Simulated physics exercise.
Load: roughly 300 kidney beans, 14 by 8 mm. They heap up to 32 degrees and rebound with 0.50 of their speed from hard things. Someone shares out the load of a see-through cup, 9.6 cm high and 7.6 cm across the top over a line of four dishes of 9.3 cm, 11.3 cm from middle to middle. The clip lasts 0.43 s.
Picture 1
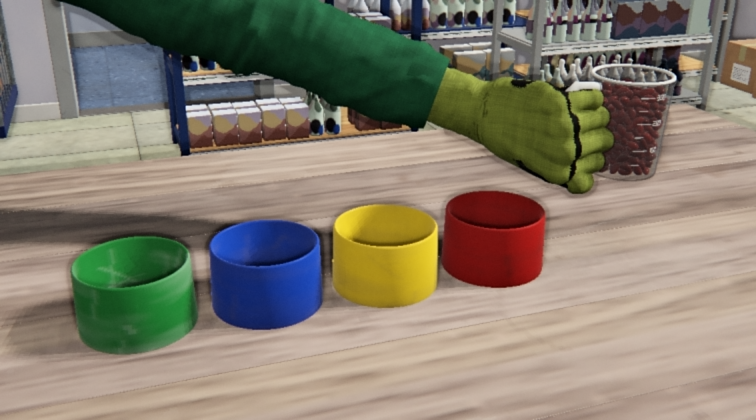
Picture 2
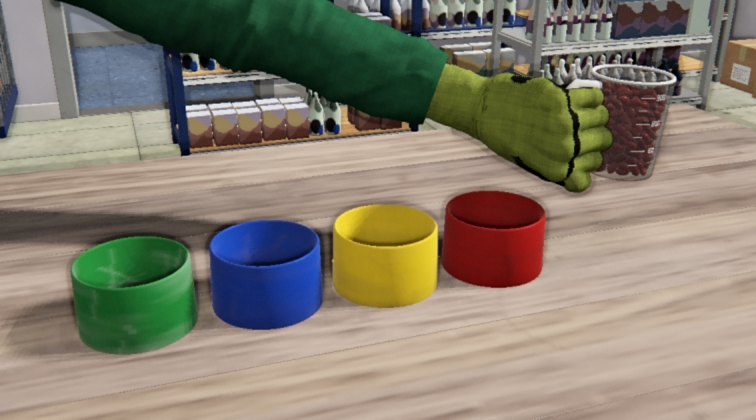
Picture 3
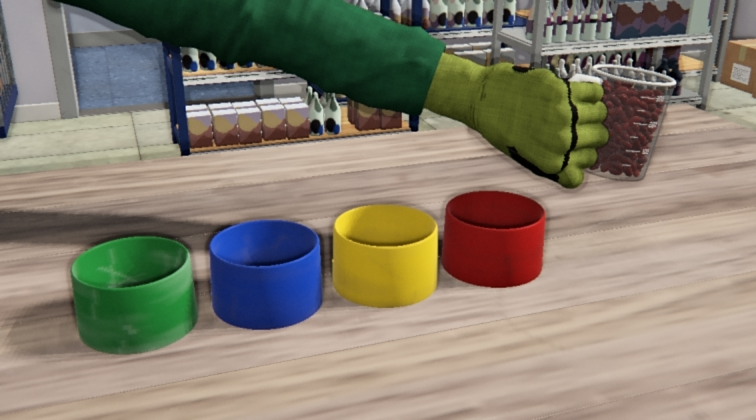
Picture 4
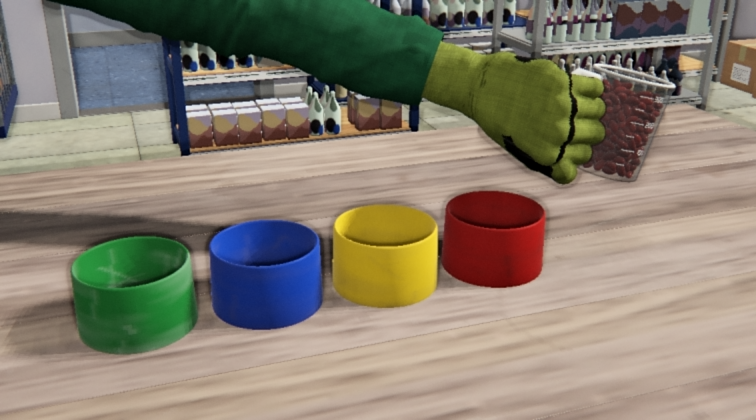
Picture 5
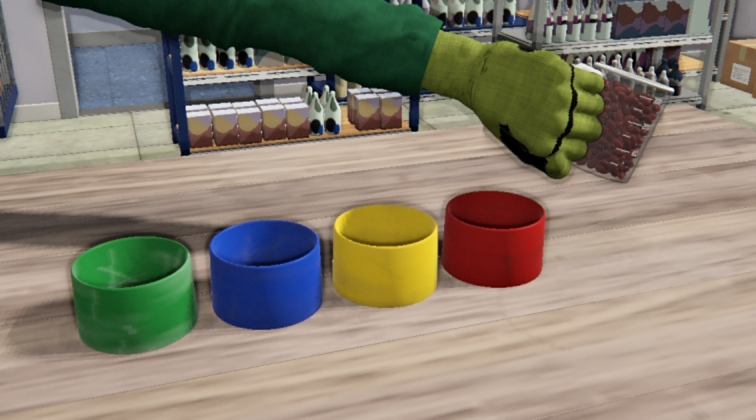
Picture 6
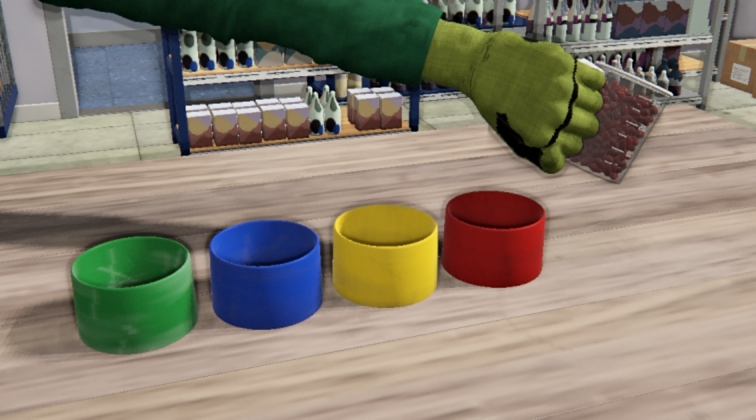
A green hand in a green sleeve gradually tilting a clear cup of kidney beans rightward behind four empty coloured dishes.
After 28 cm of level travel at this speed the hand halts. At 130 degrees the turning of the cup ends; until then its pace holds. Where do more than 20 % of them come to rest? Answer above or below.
Red below, blue below, green below, yellow below, counter above.
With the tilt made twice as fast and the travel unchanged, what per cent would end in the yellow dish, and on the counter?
Then: Yellow 0, counter 100.
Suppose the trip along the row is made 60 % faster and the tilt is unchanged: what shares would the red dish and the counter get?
Then: Red 50, counter 50.
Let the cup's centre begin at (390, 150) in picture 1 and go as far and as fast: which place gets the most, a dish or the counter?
The winner: Yellow.
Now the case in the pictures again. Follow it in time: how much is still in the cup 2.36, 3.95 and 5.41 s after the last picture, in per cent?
In turn: 0, 0, 0.
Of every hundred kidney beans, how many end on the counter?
Roughly 100 per cent.
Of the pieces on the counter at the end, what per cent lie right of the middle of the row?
About 100 per cent.
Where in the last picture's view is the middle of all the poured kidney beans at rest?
At about (596, 242).
Then, 2.36 s after the last picture, tilt 130 degrees; cup holds 0 %.
Then, 3.95 s after the last picture, tilt 130 degrees; cup holds 0 %.
Then, 5.41 s after the last picture, tilt 130 degrees; cup holds 0 %.
In the end, red 0 %, blue 0 %, green 0 %, yellow 0 %, counter 100 %.
